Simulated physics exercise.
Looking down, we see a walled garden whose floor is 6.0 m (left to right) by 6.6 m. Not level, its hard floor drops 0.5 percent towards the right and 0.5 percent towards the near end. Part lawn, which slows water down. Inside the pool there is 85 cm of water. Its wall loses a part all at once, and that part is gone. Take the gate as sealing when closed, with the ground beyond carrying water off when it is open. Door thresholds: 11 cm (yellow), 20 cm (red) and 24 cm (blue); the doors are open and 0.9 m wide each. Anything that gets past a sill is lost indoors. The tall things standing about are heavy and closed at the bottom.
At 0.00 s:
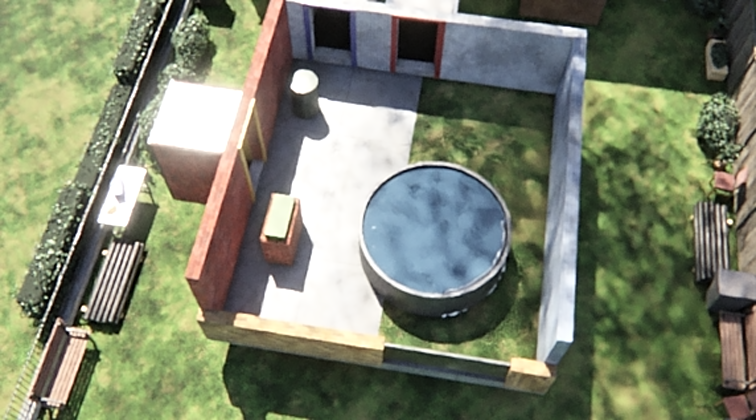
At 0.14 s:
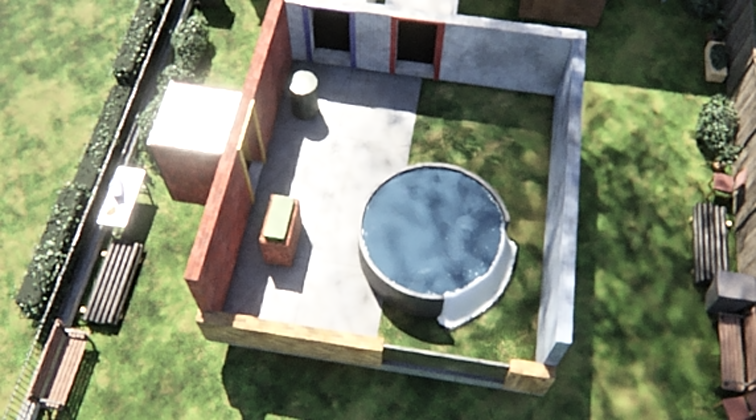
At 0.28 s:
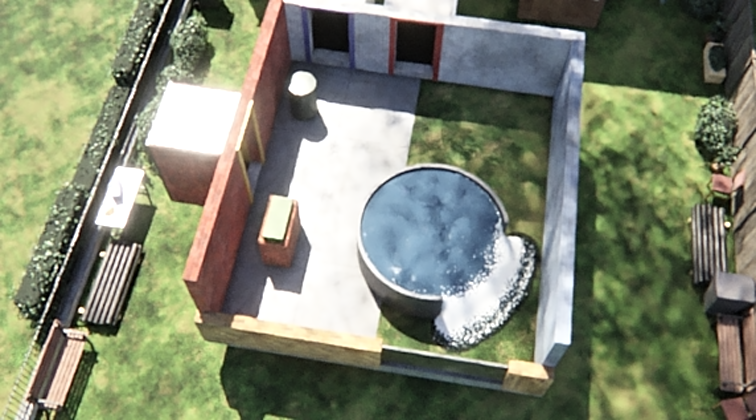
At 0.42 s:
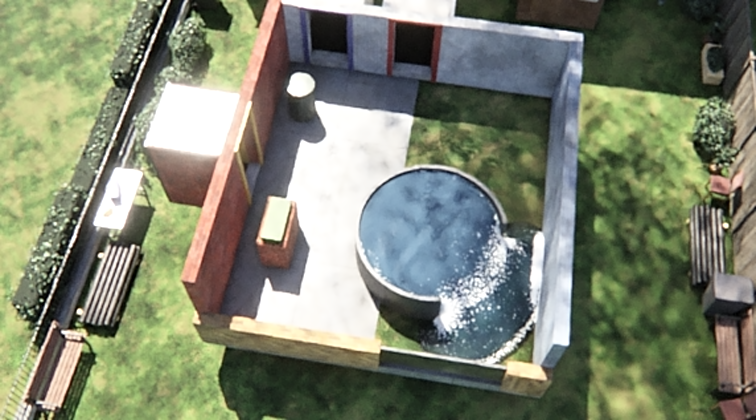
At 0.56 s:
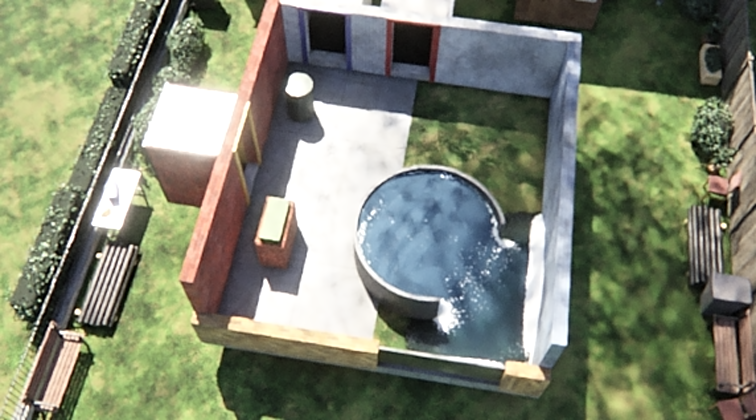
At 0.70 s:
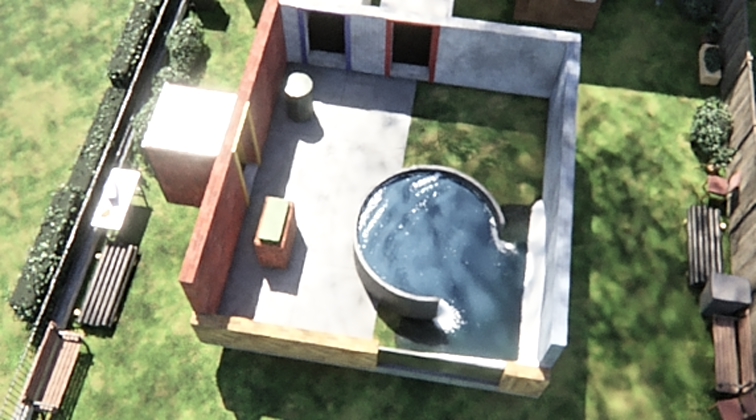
In a walled garden seen from above, a round pool sits full and still on the grass beside a paved strip. A section of its lower-right wall gives way, and water bursts out in a white, foaming sheet. It spreads over the lawn to the right-hand wall, pooling dark blue in the near corner.
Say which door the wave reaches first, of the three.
Yellow.
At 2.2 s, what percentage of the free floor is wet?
Around 35 per cent wet.
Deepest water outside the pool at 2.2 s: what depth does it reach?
I'd say near 64 centimetres.
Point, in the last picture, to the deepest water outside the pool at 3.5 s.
About (223, 328).
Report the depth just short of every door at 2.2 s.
Readings (cm): Yellow = 0; red = 0; blue = 0.
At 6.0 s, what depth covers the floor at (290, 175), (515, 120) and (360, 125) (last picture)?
5, 14 and 15 cm.
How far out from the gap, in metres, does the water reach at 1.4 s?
That comes to near 3.8 m out.
After 1.4 s water covers 20 % of the floor and is deepest (83 cm) near (525, 368); yellow door not reached, red door not reached, blue door not reached.
After 2.2 s water covers 35 % of the floor and is deepest (64 cm) near (524, 378); yellow door not reached, red door not reached, blue door not reached.
After 3.5 s water covers 65 % of the floor and is deepest (46 cm) near (223, 328); yellow door reached at 3.5 s, red door not reached, blue door not reached.
After 6.0 s water covers 100 % of the floor and is deepest (29 cm) near (531, 290); yellow door reached at 3.5 s, red door reached at 4.0 s, blue door reached at 4.9 s.
After 10.0 s water covers 100 % of the floor and is deepest (20 cm) near (248, 206); yellow door reached at 3.5 s, red door reached at 4.0 s, blue door reached at 4.9 s.
